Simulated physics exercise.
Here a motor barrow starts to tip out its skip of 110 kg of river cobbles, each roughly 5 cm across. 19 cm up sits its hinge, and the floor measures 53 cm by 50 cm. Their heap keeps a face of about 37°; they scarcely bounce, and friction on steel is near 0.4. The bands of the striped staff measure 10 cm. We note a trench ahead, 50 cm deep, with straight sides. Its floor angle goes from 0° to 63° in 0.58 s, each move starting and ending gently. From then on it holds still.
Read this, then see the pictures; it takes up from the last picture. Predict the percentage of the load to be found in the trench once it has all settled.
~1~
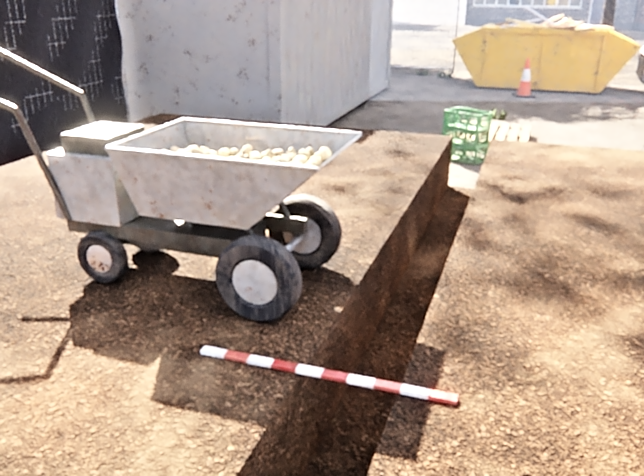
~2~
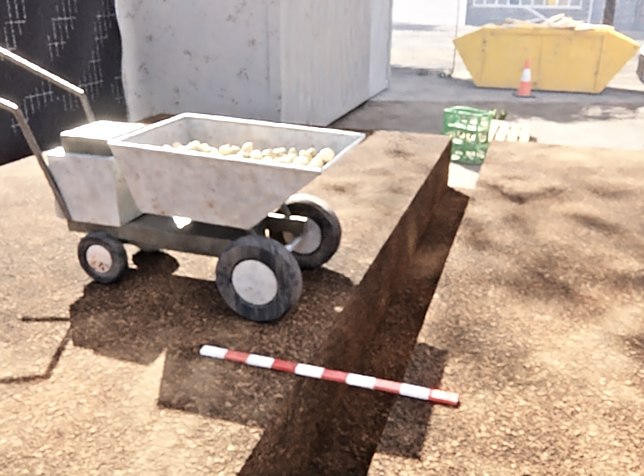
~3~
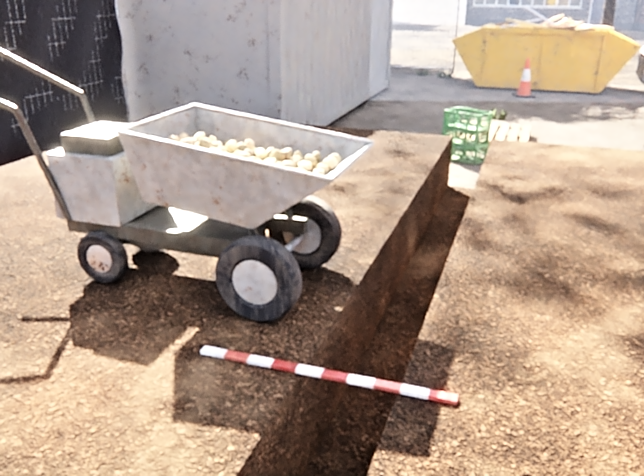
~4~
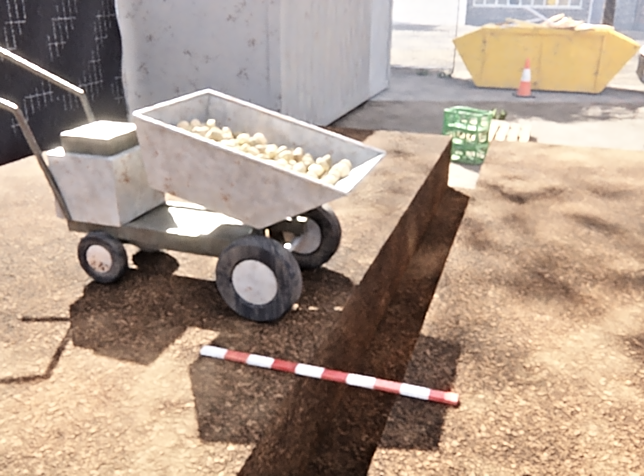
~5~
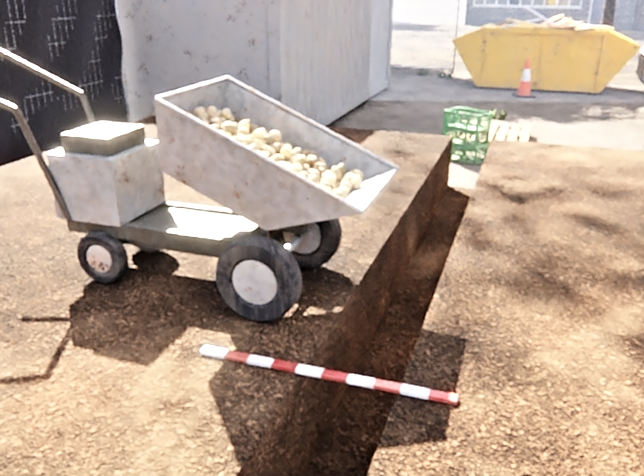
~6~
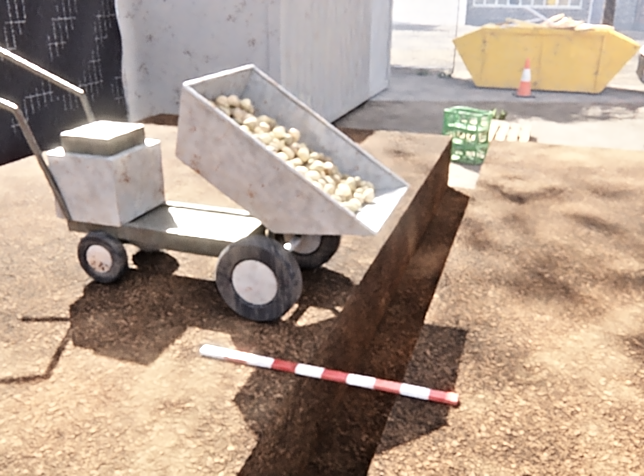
Roughly 25 percent of the load ends up there.
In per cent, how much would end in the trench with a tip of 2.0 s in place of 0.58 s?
It would be near 45 percent.
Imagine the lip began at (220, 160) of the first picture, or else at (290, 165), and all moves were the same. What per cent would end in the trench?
First spot about 95, second spot about 50 per cent.
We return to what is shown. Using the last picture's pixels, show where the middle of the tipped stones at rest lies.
The stones end up centred near (477, 316).
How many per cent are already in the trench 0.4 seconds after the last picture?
Close to 5 per cent has got there by then.
Then, 0.1 s after the last picture the floor is at 53°, 100 % in the skip; the foremost stones are at (372, 246).
Then, 0.4 s after the last picture the floor is at 63°, 91 % in the skip, 3 % in the trench, 6 % past the trench; the foremost stones are at (449, 292).
Then, 0.7 s after the last picture the floor is at 63°, 26 % in the skip, 5 % in the trench, 69 % past the trench; the foremost stones are at (621, 342).
Then, 2.7 s after the last picture the floor is at 63°, 0 % in the skip, 25 % in the trench, 75 % past the trench; the foremost stones are past the picture's edge.
